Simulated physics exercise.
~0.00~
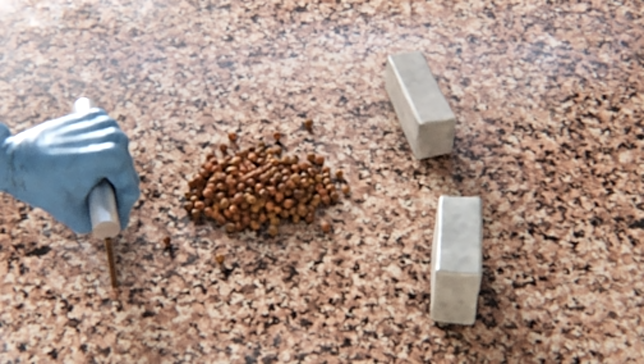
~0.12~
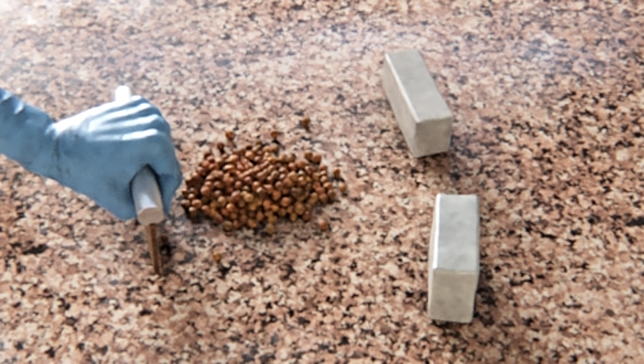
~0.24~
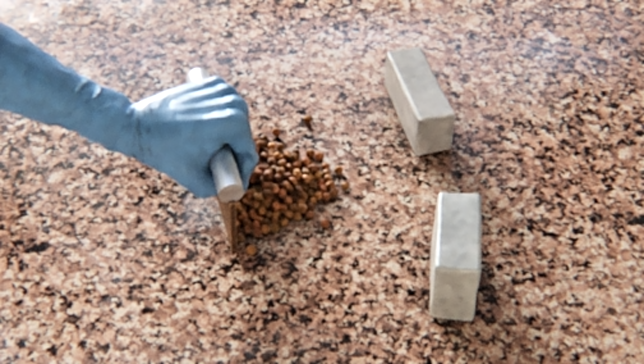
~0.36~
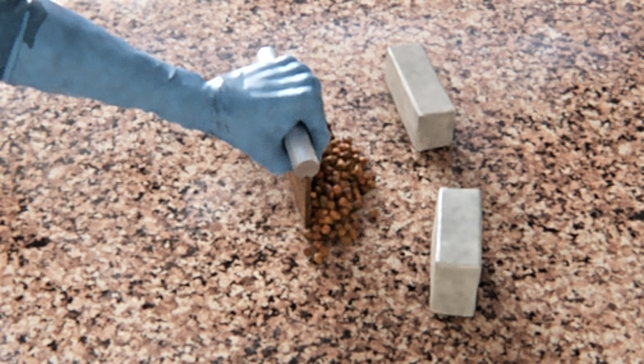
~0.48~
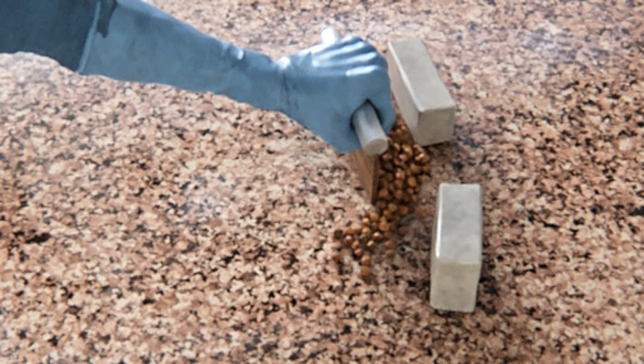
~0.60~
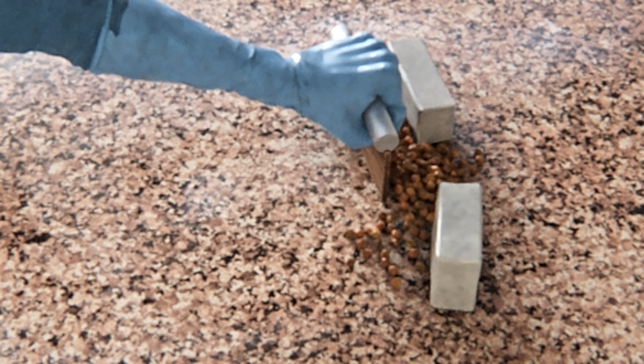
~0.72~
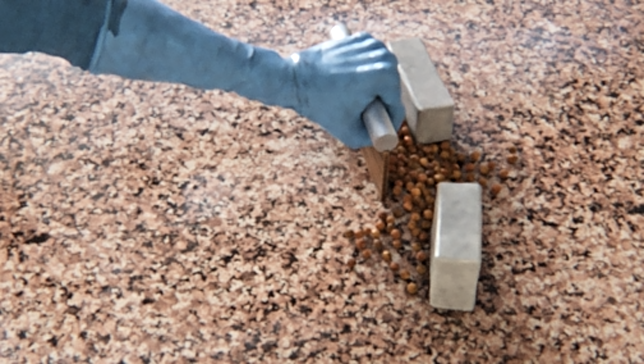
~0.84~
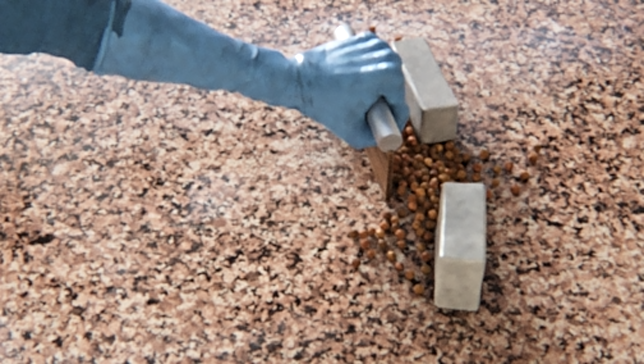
A blue-gloved hand holding a scraper with a pale handle enters from the left over a speckled pinkish-brown stone surface, seen from above at a slant. A heap of small round brown pieces lies near the middle, with two pale grey blocks standing to the right, a gap between them. The hand sweeps the blade rightward into the heap and pushes it along, bunching and then spreading the pieces. Near the blocks the blade stops, and some pieces spill into and through the gap. Most end held up before the blocks, the hand still resting beside them.
